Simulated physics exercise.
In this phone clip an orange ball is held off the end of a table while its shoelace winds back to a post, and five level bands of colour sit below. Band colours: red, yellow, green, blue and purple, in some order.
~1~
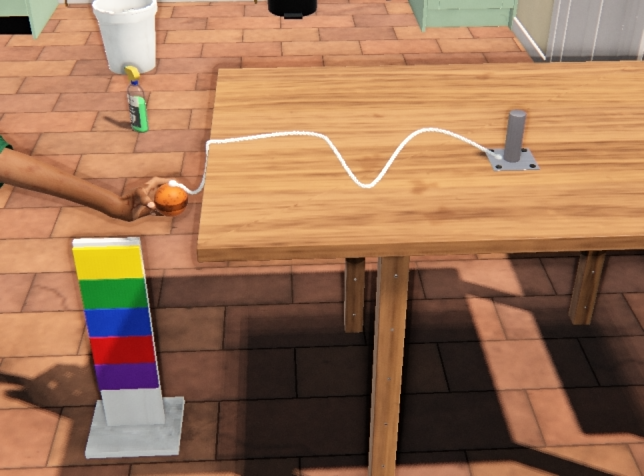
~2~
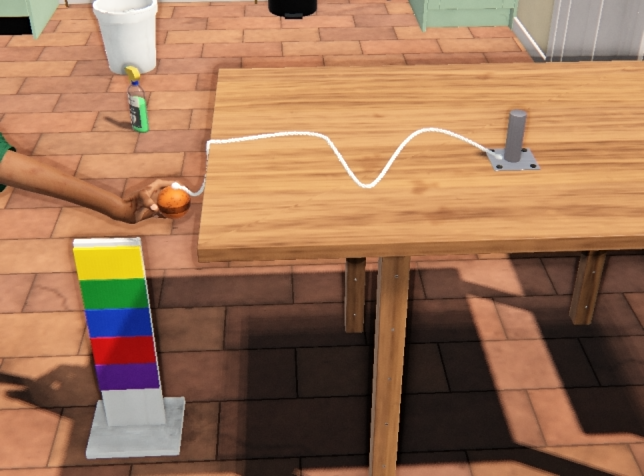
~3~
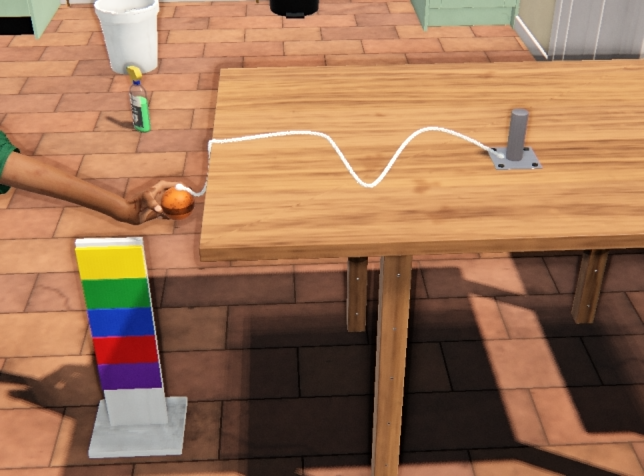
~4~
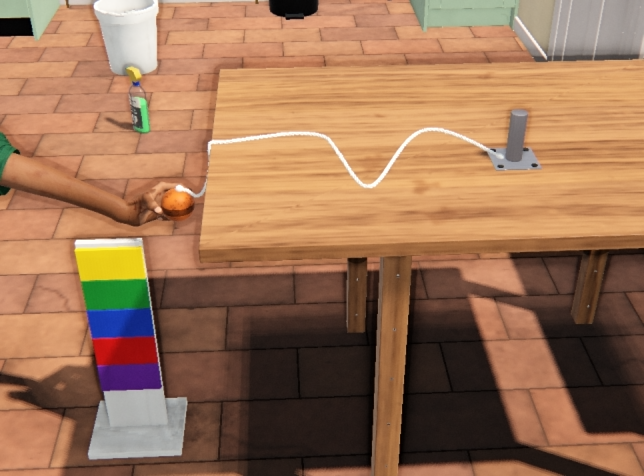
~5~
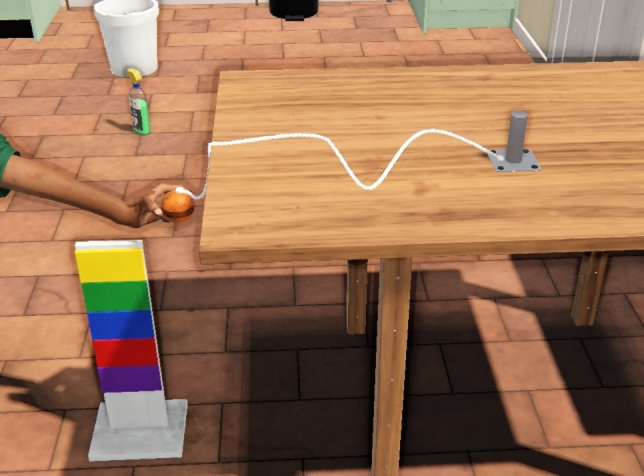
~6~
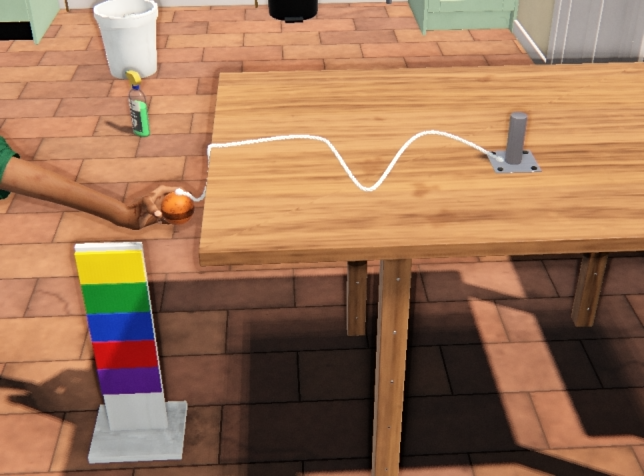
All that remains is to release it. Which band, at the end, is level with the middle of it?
The middle is level with purple.
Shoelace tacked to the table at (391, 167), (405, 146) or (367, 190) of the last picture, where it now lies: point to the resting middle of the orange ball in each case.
They end up at (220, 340), (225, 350) and (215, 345).
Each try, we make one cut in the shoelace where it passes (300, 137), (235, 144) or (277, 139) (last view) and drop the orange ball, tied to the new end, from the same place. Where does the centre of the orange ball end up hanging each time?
Case by case: (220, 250), (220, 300) and (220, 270).
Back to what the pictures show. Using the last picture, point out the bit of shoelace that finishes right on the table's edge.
Look close to (343, 164) - that's the one.
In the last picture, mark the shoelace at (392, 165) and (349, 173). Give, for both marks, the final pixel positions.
(318, 160) and (224, 159).
Early on, ball near (197, 348); level with red.
Midway, ball near (246, 371); level with purple.
Near the end, ball near (218, 377); level with purple.
Finally, ball near (231, 379); level with purple. At purple.
